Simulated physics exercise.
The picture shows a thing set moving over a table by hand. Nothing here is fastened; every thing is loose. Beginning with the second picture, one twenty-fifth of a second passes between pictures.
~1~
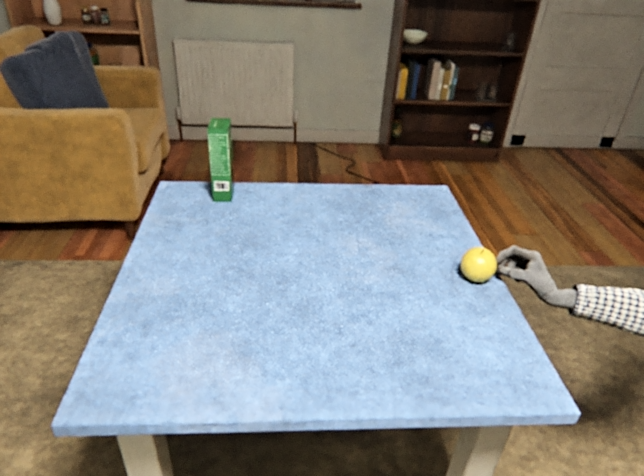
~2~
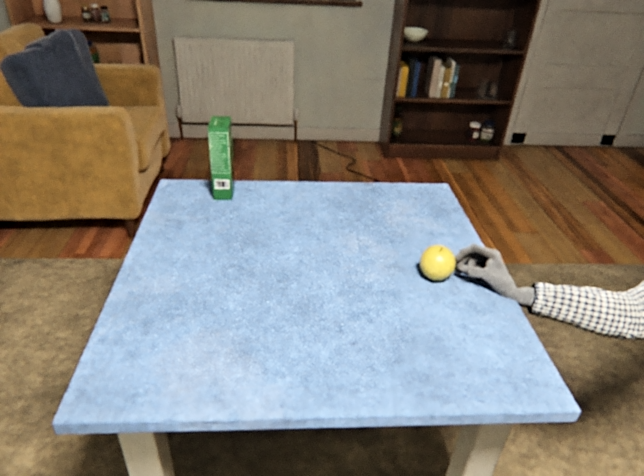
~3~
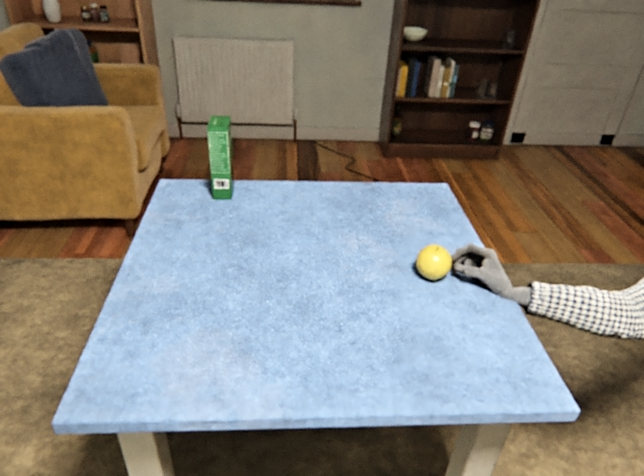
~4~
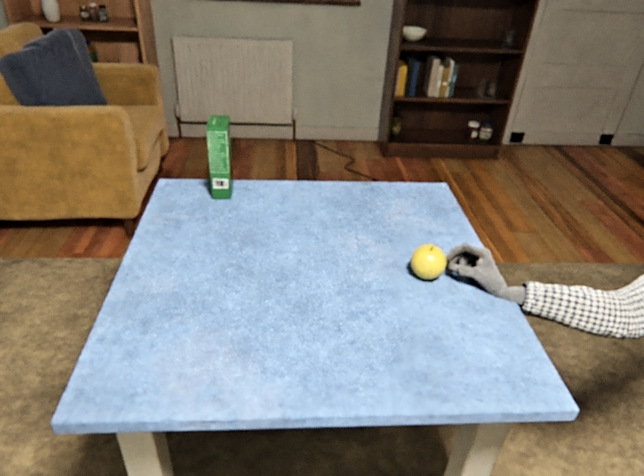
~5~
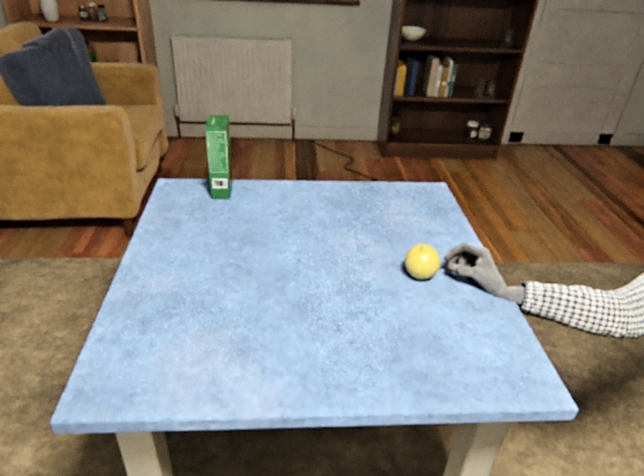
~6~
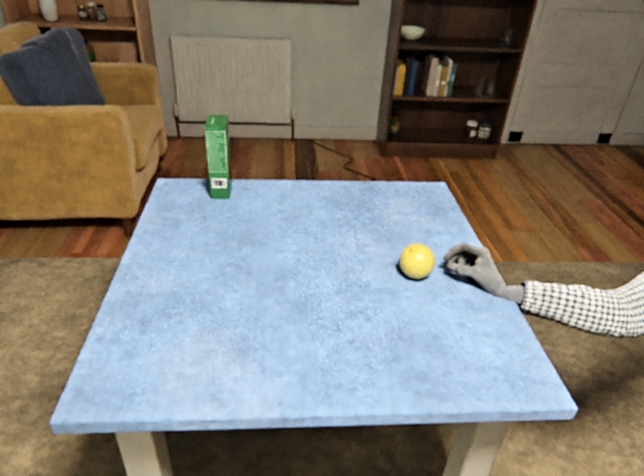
In a living room with a wooden floor, a mustard armchair and a dark bookcase, a fixed camera looks slightly down on a pale blue table. A tall green box stands near the table's back left corner, and a gloved-looking grey hand in a checked sleeve holds a yellow apple at the right. The hand moves the apple leftward, then stays behind as the apple shifts slightly farther left.
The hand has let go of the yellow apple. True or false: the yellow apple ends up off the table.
False.
Then, 0.20 s on from there, yellow apple shifted about its own width near (396, 261).
Then, 0.40 s on from there, yellow apple shifted about its own width near (380, 261).
In the end, moved from the start, yellow apple. At the end, from the last picture's camera, yellow apple near (363, 261).
